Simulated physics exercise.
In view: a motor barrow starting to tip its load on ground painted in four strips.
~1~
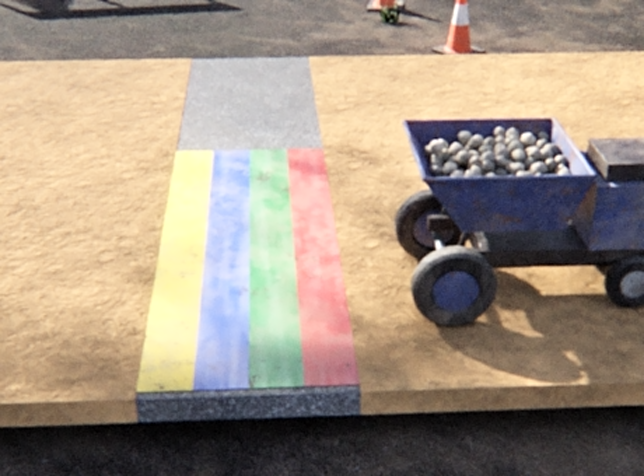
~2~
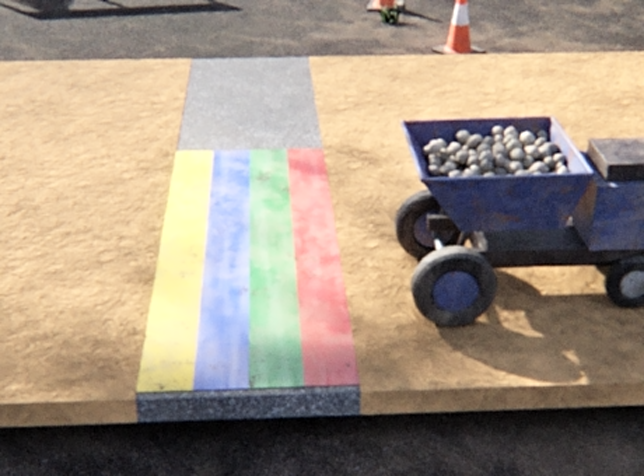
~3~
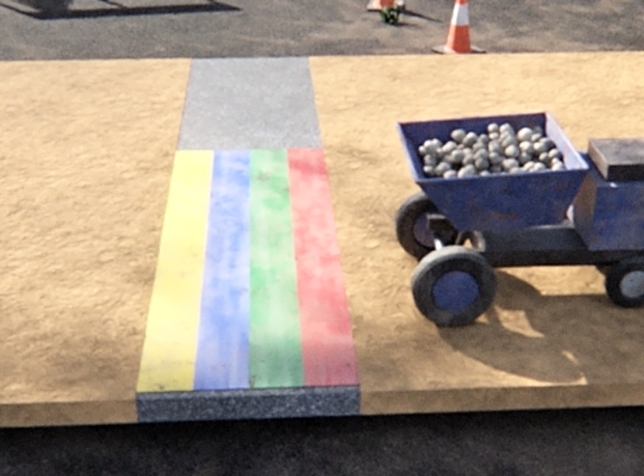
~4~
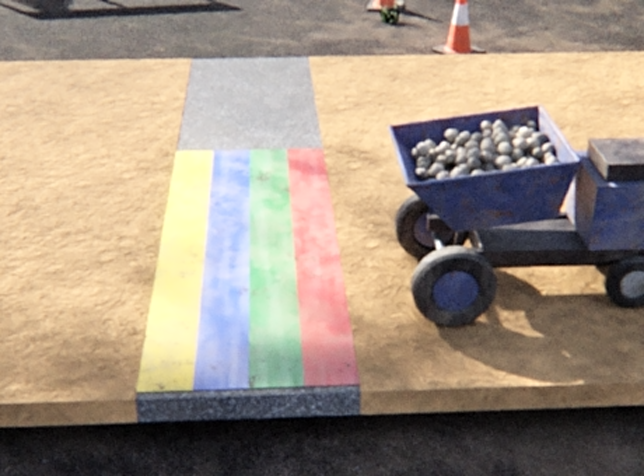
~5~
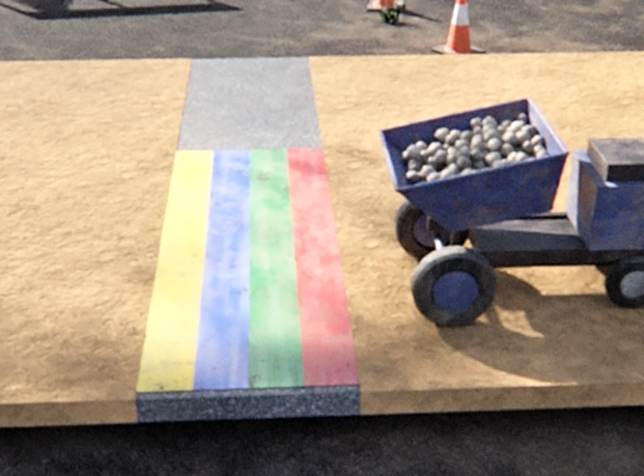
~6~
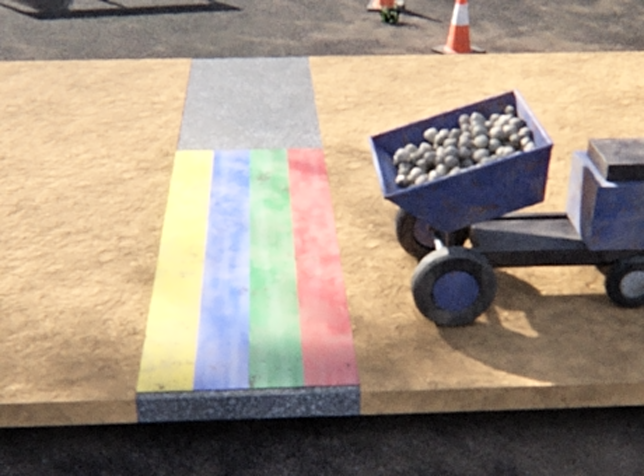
A blue motor barrow's skip, heaped with grey and brown pebbles, slowly tilted toward the left, its front end rising, while the wheels stayed still beside yellow, blue, green and red painted strips.
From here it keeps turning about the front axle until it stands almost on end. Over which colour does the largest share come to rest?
The heap favours the green strip.
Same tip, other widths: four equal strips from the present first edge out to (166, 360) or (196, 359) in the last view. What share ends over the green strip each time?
Near 30 % and 30 %.
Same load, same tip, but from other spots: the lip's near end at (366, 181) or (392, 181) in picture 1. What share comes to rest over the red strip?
About 0 and 0 per cent.
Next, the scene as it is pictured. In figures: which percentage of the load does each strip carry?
Red strip: 20 %, green strip: 35 %, blue strip: 20 %, yellow strip: 10 %.
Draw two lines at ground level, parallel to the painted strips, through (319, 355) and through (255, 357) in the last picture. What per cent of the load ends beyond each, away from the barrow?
Near 80 % and 30 %.
Soon after the last picture, skip tipped steeply; all in the skip.
A little later, skip tipped right over; about two thirds in the skip; a small part over the red strip; about a quarter over the green strip; a stray few falling.
Later still, skip tipped right over; about a quarter in the skip; a small part over the red strip; about a third over the green strip; about a quarter over the blue strip; a small part over the yellow strip; a stray few off the paint.
At rest, skip tipped right over; a small part in the skip; about a quarter over the red strip; about a third over the green strip; about a quarter over the blue strip; a small part over the yellow strip; a small part off the paint.
